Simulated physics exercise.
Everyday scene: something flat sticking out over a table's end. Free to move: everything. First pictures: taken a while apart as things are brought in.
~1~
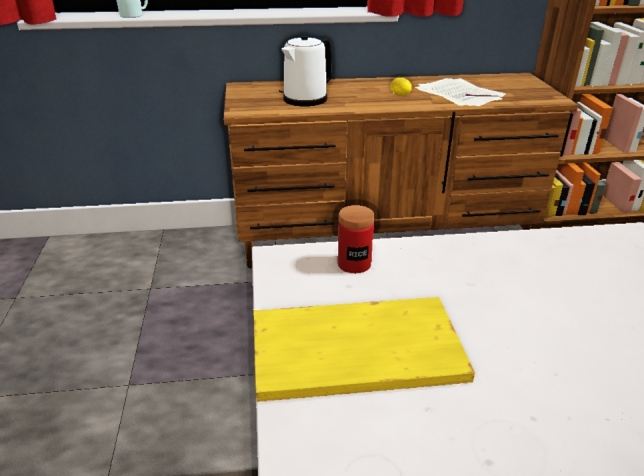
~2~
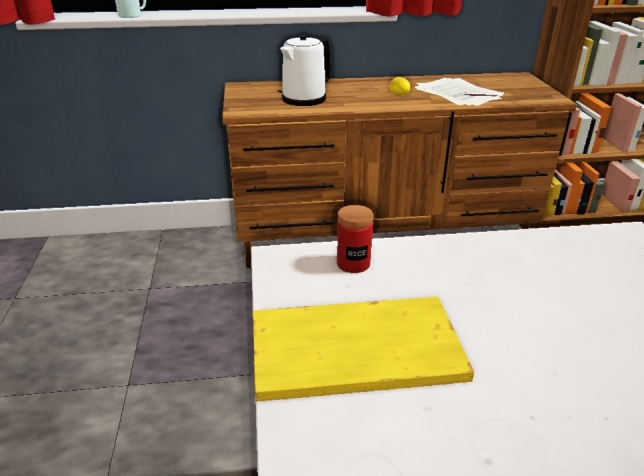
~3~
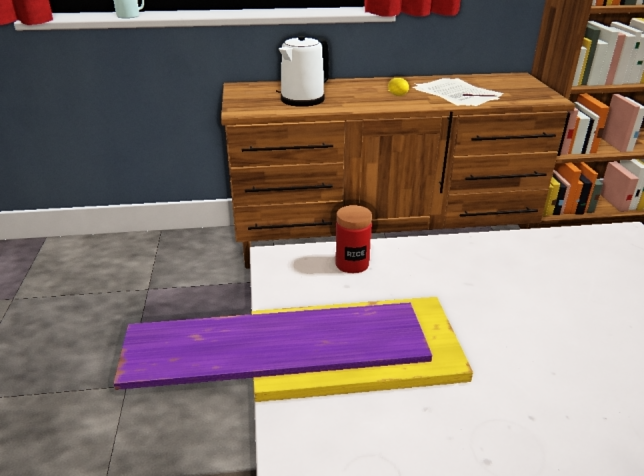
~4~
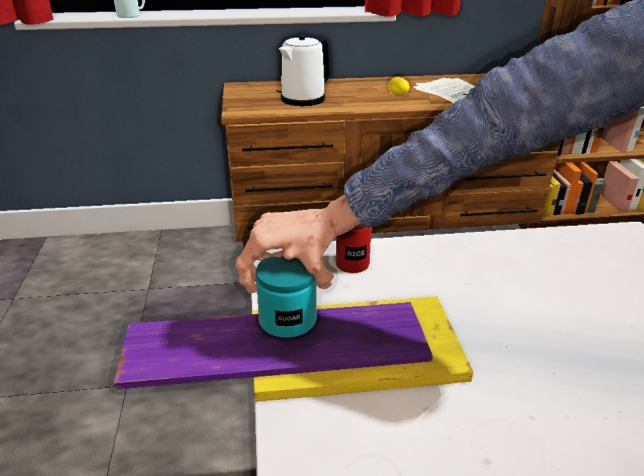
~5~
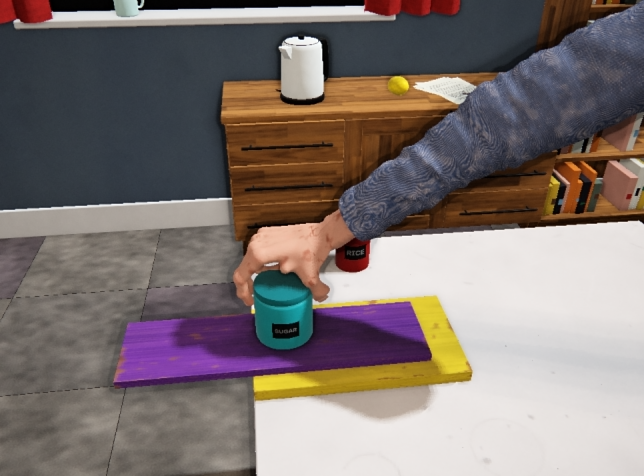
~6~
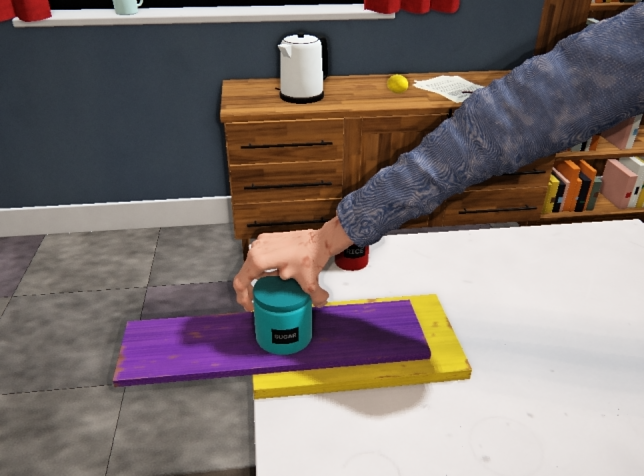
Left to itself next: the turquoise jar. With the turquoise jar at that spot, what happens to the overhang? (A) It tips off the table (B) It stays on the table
Option B: It stays on the table.
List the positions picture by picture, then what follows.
In the first picture, the last thing is not in view yet; yellow slab (357, 344).
In the second picture, the last thing is not in view yet.
In the third picture, the last thing is not in view yet; red jar (353, 240).
In the fourth picture, on its way; turquoise jar (287, 294).
In the fifth picture, on its way; turquoise jar (283, 307); purple plank (275, 341).
In the sixth picture, in place under the hand; turquoise jar (283, 312).
Then, 0.50 s on from there, no change.
Then, 1.10 s on from there, turquoise jar resting near (283, 313).
In the end, all 4 unmoved. At the end, from the last picture's camera, turquoise jar near (283, 313). The plank stays on the table.
